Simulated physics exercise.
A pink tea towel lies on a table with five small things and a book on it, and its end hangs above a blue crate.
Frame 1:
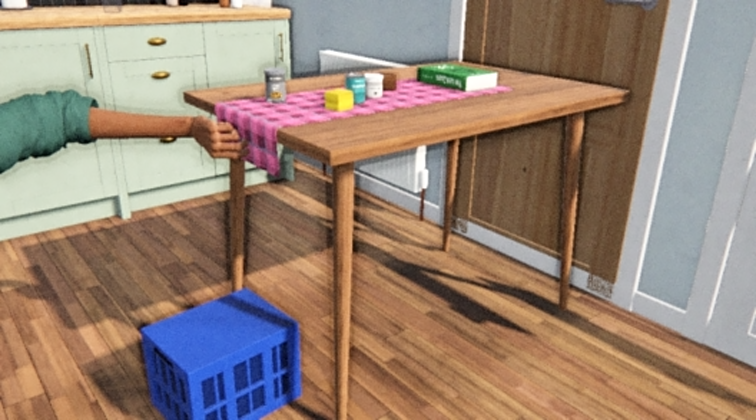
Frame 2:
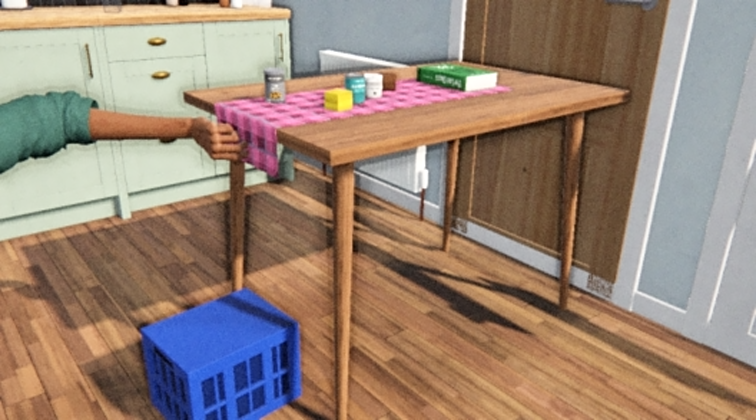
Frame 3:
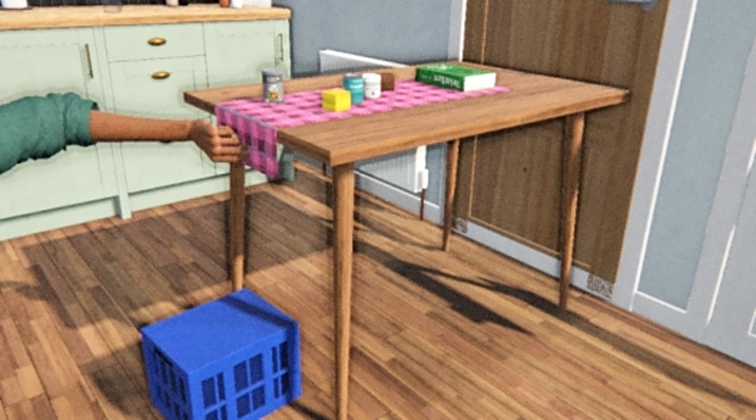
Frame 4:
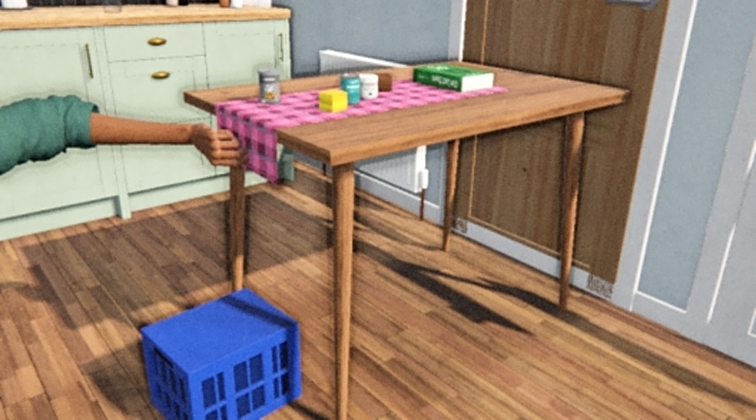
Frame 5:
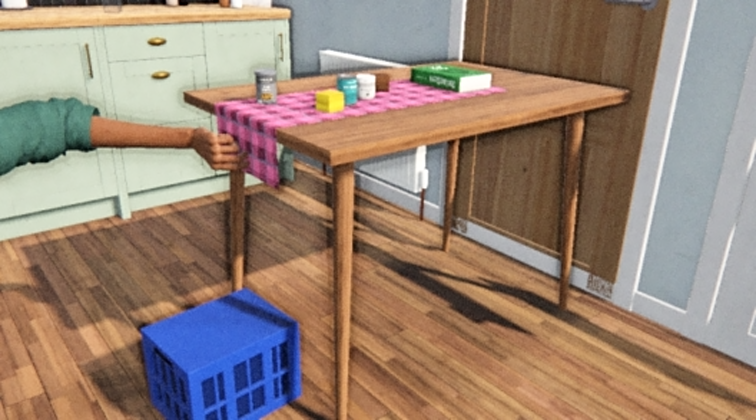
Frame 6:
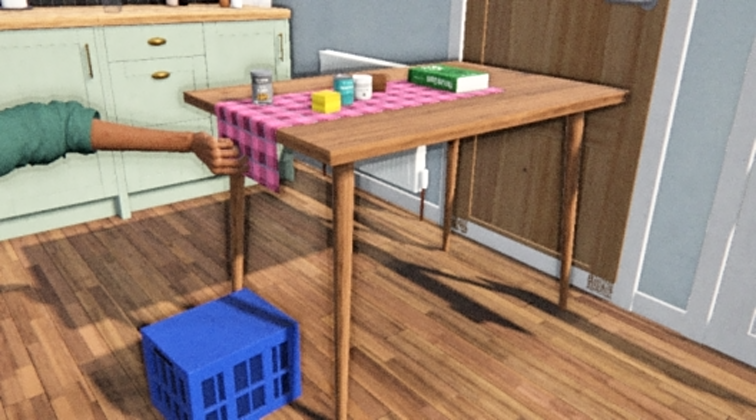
In a kitchen, a hand slowly pulling a pink checked cloth slightly over a table edge, small containers and a book shifting left.
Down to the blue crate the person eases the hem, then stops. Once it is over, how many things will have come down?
By then four will have come down.
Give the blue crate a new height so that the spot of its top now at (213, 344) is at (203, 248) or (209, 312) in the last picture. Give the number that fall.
For the first height 1, for the second 3.
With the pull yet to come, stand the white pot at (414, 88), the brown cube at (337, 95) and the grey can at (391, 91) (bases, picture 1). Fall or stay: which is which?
The white pot stays on; the brown cube goes over; the grey can holds on.
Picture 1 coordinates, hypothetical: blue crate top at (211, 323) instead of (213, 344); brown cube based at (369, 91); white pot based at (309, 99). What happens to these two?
In the end the brown cube rides it out; meanwhile the white pot gets dislodged.
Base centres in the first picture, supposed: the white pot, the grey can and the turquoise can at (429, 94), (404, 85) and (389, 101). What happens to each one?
In the end the white pot is still on top, the grey can is still on top, and the turquoise can is no longer on top.
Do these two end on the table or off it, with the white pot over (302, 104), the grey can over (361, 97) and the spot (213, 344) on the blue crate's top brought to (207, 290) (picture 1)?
The white pot is lost, the grey can stays put.
Soon after, hem near (249, 240); grey can gone.
Then, hem near (251, 297); grey can, yellow cube and turquoise can gone.
At rest, hem on the crate; grey can, yellow cube, turquoise can and white pot gone. The table loses four.
